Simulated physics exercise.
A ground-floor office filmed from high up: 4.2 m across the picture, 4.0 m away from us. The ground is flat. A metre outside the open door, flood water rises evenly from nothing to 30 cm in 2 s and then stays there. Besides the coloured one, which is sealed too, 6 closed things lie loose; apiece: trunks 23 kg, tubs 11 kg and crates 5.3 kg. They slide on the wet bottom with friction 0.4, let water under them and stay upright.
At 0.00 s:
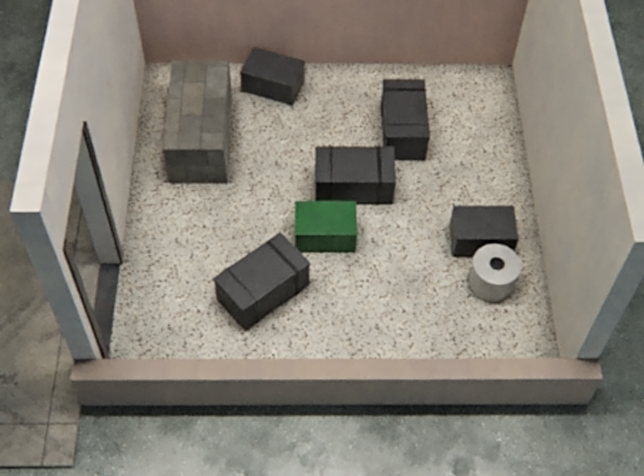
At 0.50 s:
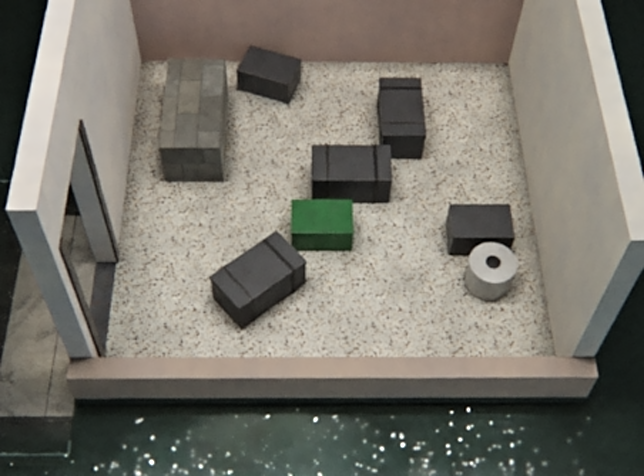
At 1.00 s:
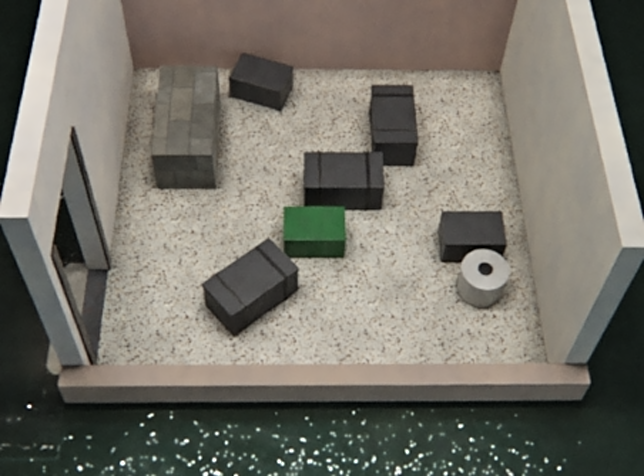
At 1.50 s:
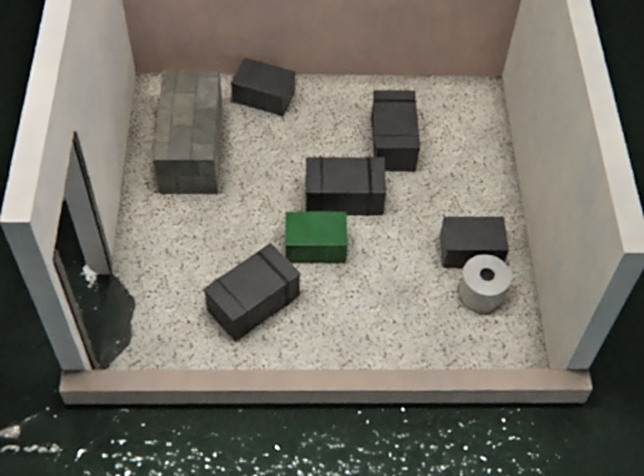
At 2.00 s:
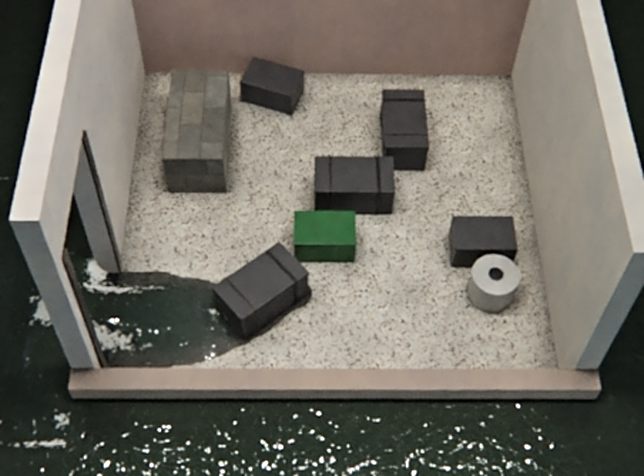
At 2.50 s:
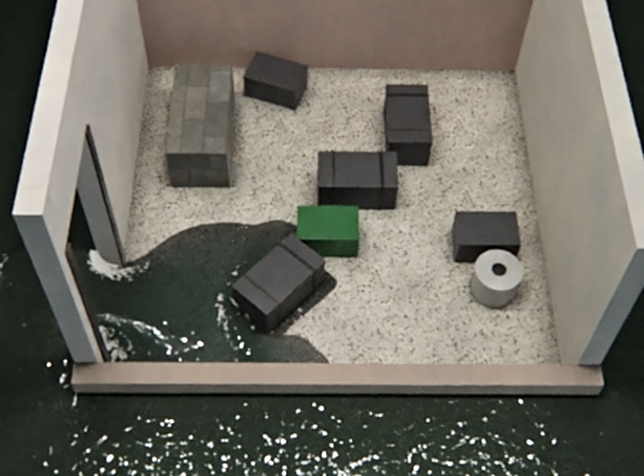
Dark water surrounds a small roofless room with pale walls and a speckled floor, seen from high above as the view shifts slightly. A green box sits near the middle among several dark boxes, with a grey block stack at back left and a pale cylinder at right. Water enters through the left doorway, spreads across the front left floor, and nudges the nearest dark box slightly.
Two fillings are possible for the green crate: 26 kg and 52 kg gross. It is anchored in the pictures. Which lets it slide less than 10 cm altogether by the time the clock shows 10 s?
Verdict: Only the larger load is enough.
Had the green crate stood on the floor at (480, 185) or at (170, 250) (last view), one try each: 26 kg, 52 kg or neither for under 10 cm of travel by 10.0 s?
In that order: Neither is enough; only the larger holds.
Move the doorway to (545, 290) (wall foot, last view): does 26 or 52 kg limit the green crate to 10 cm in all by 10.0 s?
In that case only the higher weight holds it.
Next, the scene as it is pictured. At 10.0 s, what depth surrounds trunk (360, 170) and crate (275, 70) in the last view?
Roughly 11 and 15 cm.
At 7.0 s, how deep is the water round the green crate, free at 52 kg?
Roughly 6 cm.
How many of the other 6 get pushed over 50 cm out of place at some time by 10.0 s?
I count 6.
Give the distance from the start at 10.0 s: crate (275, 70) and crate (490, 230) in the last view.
In turn: 120 cm, 200 cm.
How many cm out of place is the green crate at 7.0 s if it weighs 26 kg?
Roughly 100 cm.
After 3.5 s the green crate would be 29 cm from its start with 26 kg and 0 cm from its start with 52 kg; 8 cm of water round it then.
After 4.5 s the green crate would be 64 cm from its start with 26 kg and 0 cm from its start with 52 kg; 6 cm of water round it then.
After 7.0 s the green crate would be 97 cm from its start with 26 kg and 0 cm from its start with 52 kg; 6 cm of water round it then.
After 10.0 s the green crate would be 185 cm from its start with 26 kg and 3 cm from its start with 52 kg; 13 cm of water round it then.
